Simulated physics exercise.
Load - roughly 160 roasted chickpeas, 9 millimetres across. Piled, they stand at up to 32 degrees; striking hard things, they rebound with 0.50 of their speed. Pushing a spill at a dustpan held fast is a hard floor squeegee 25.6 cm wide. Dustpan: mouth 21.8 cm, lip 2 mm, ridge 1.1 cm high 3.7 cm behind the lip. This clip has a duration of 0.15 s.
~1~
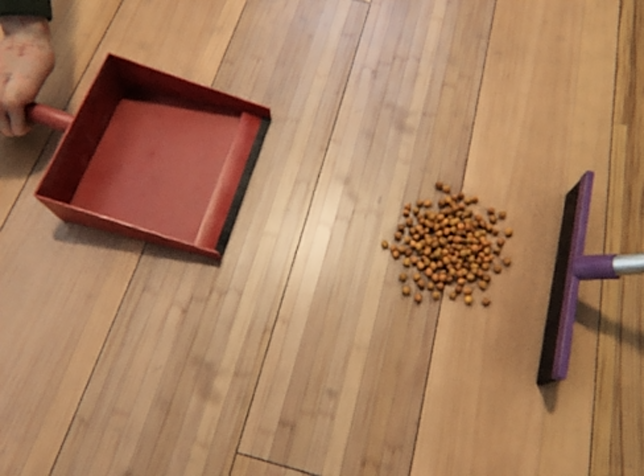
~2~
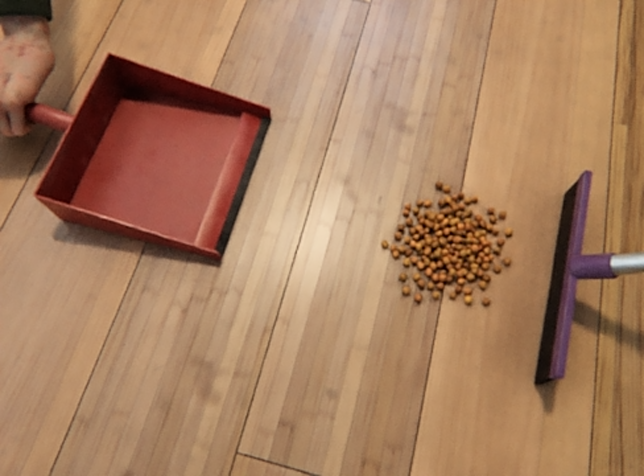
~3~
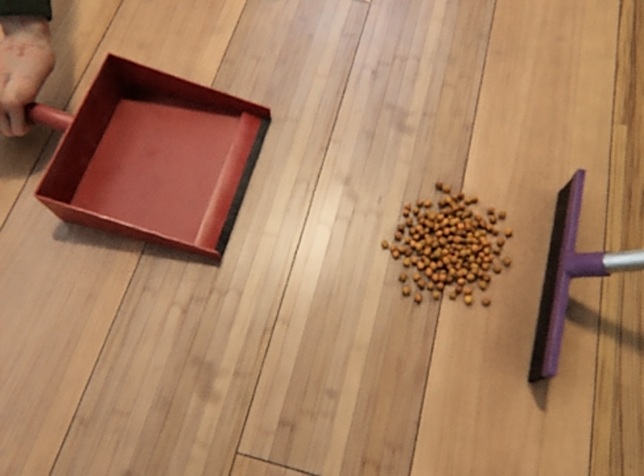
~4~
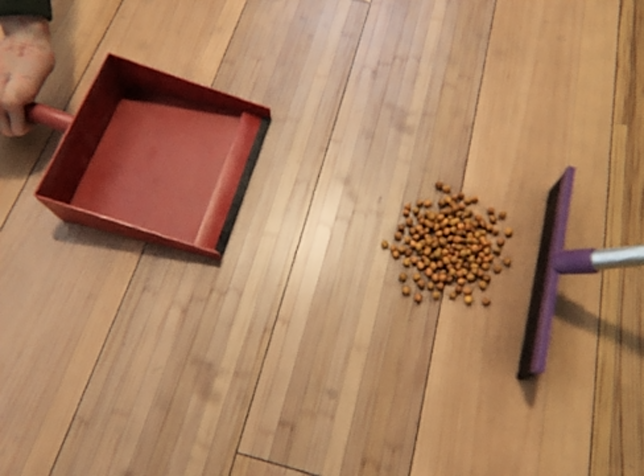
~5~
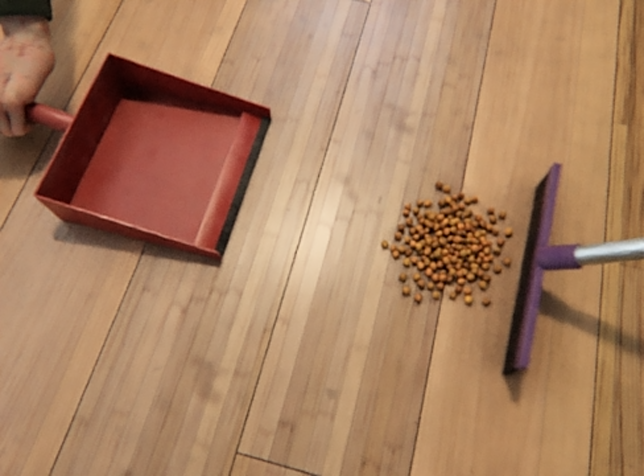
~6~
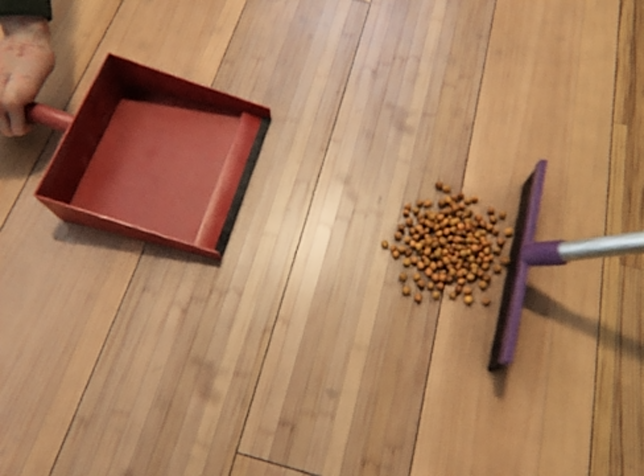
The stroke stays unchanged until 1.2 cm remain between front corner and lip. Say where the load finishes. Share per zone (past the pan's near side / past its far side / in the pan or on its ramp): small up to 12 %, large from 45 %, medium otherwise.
Past the pan's near side - small; past the pan's far side - small; in the pan or on its ramp - large.
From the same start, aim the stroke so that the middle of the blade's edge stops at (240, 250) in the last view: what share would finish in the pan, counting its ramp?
Share caught: Approx. 40 %.
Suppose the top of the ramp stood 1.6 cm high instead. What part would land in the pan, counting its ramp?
That would give something like 50 per cent.
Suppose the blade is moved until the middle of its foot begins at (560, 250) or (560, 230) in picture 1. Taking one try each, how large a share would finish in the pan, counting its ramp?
Estimates: 55 percent and 50 percent.
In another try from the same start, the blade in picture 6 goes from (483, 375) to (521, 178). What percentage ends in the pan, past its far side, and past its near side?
Final per cent - pan 30, far 5, near 20.
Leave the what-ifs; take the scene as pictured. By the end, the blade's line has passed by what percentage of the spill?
Roughly 0 percent of it.
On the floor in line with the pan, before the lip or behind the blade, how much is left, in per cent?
Close to 35 per cent of them end up there.
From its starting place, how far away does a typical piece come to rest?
I'd say close to 30 cm.
Then, 0.28 s after the last picture, middle of the blade 19 cm from the lip; 0 % over the lip, far side 0 %, near side 0 %.
Then, 0.46 s after the last picture, middle of the blade 8 cm from the lip; 0 % over the lip, far side 0 %, near side 5 %.
Then, 0.77 s after the last picture, middle of the blade 2 cm from the lip; 60 % over the lip, far side 5 %, near side 5 %.
In the end, near side 5 %, far side 5 %, pan 55 %, in front of the lip or behind the blade 35 %.
